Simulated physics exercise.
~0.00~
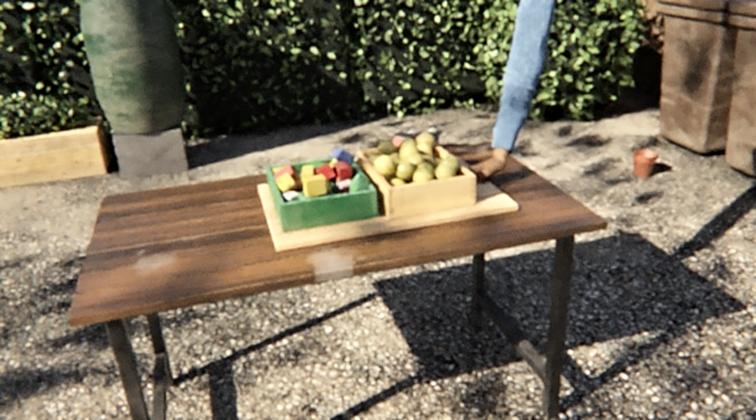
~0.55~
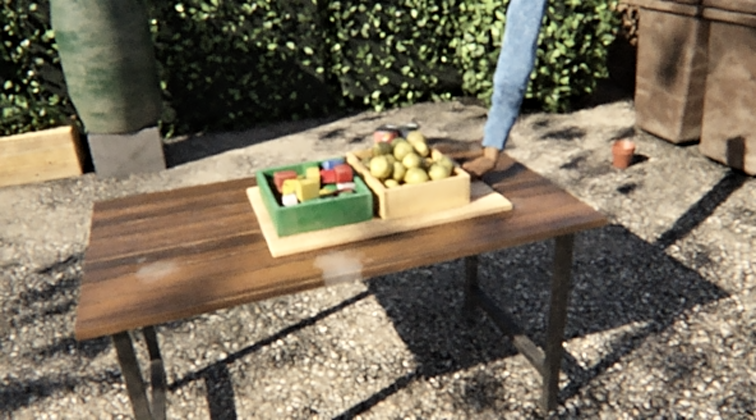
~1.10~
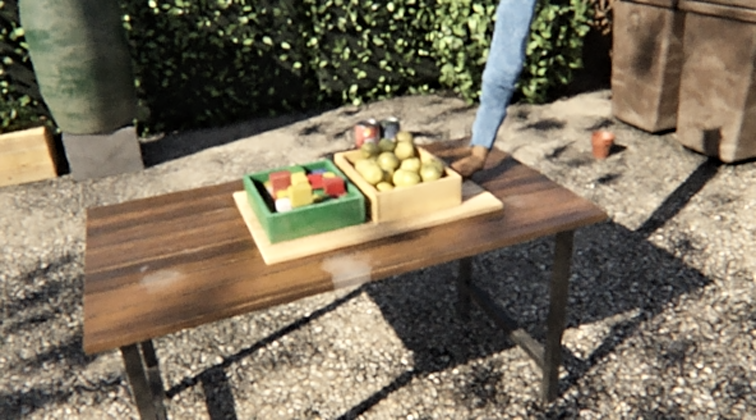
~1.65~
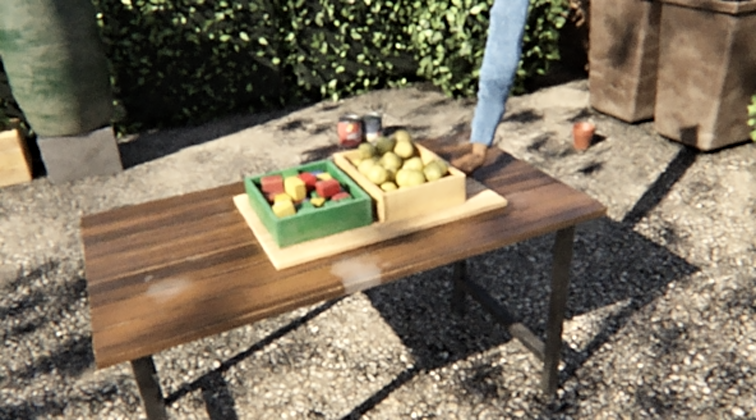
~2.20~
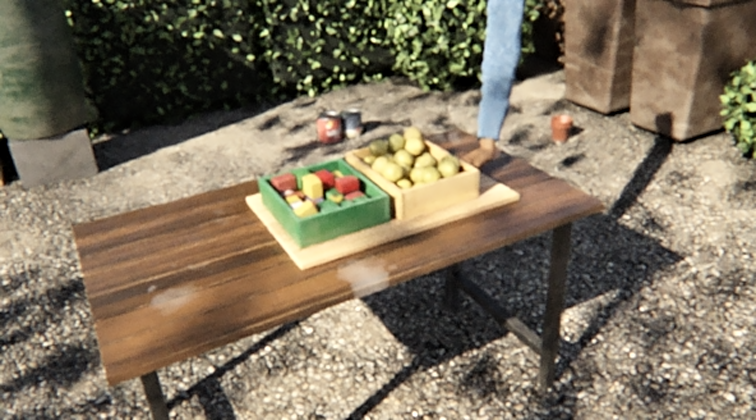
A pale board carrying a green basket of colourful toy bricks and a wooden basket piled with yellow apples sits on a brown wooden table outdoors, a hand at its far edge beside a blue sleeve. The board slides a little to the left, taking both baskets with it, and the bricks shift among themselves. It moves slightly farther left, then hardly changes position while the bricks settle differently. Finally it slides back to the right. The bricks and apples all remain inside their baskets, with none spilled onto the table.
